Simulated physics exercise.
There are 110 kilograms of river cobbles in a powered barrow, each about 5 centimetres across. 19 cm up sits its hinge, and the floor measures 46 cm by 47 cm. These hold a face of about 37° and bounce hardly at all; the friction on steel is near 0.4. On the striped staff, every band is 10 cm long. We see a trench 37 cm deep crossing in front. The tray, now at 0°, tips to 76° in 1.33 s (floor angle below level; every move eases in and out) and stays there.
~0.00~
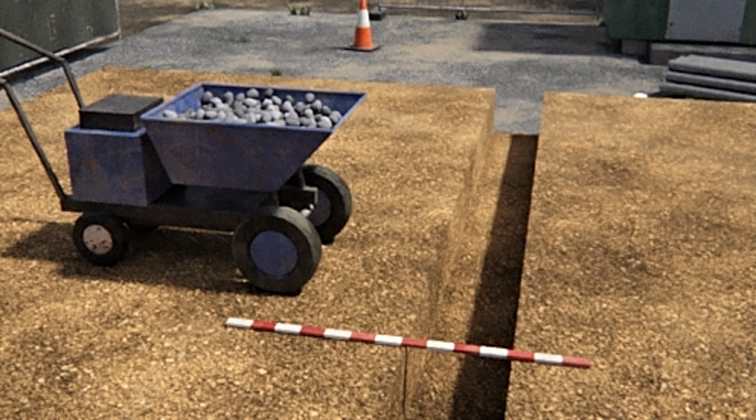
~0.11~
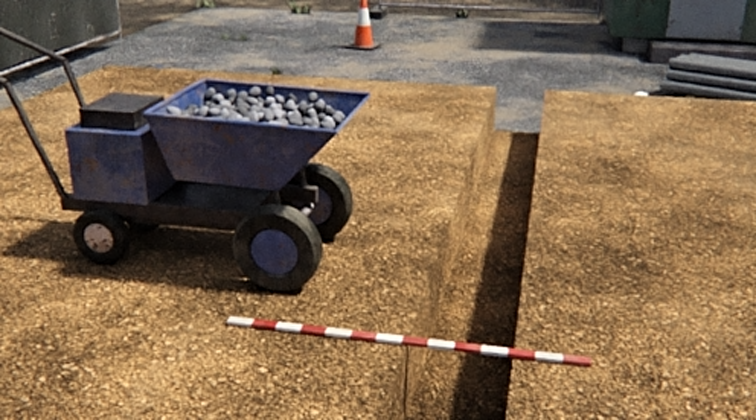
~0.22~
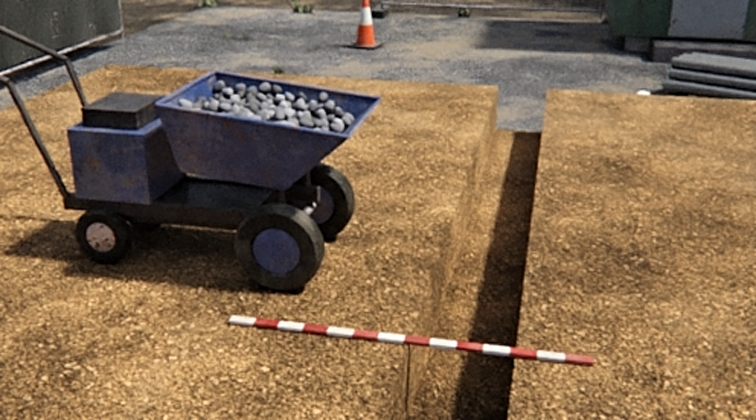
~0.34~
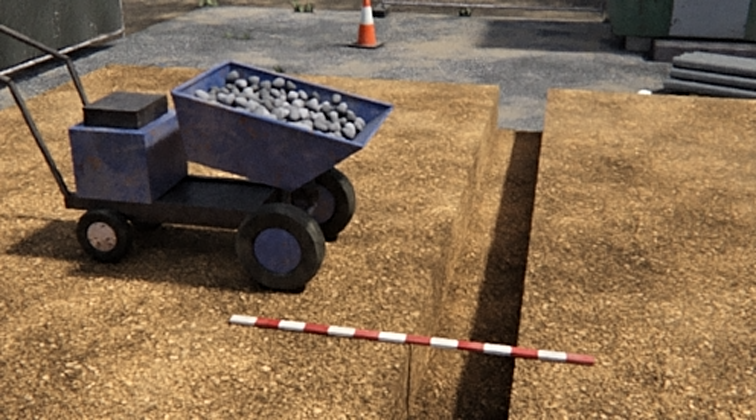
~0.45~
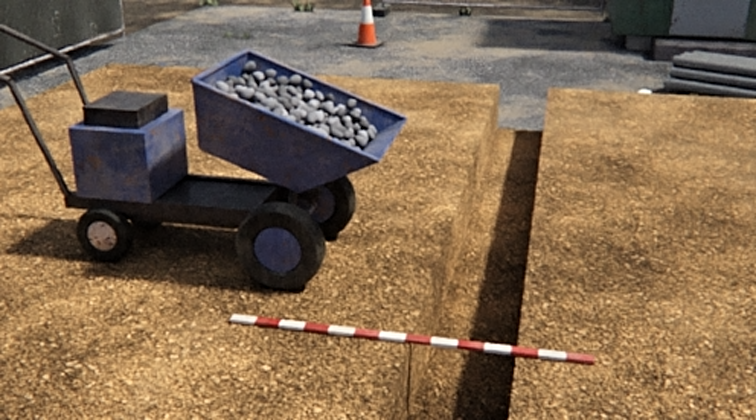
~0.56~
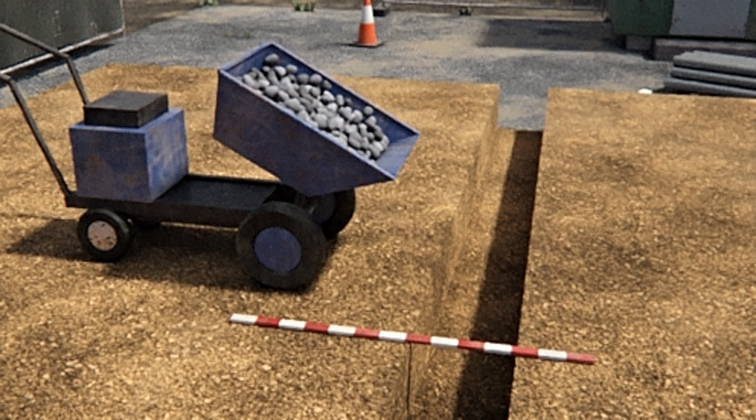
A blue wheeled dumper tilting its tray of grey stones steadily to the right beside a narrow trench and red-and-white striped staff.
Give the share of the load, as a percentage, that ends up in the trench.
100 %.
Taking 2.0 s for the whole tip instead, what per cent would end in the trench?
Close to 100 per cent then.
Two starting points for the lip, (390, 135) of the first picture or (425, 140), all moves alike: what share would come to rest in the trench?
70 %, then 10 %.
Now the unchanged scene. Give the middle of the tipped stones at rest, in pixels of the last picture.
I'd point somewhere around (481, 336).
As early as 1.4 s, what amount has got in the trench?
I'd put it near 65 per cent.
After 1.0 s the floor is at 64°; 100 % in the tray; the foremost stones are at (440, 238).
After 1.4 s the floor is at 76°; 37 % in the tray, 63 % in the trench; the foremost stones are at (515, 339).
After 1.8 s the floor is at 76°; 7 % in the tray, 93 % in the trench; the foremost stones are at (515, 335).
After 3.7 s the floor is at 76°; 0 % in the tray, 100 % in the trench; the foremost stones are at (516, 331).
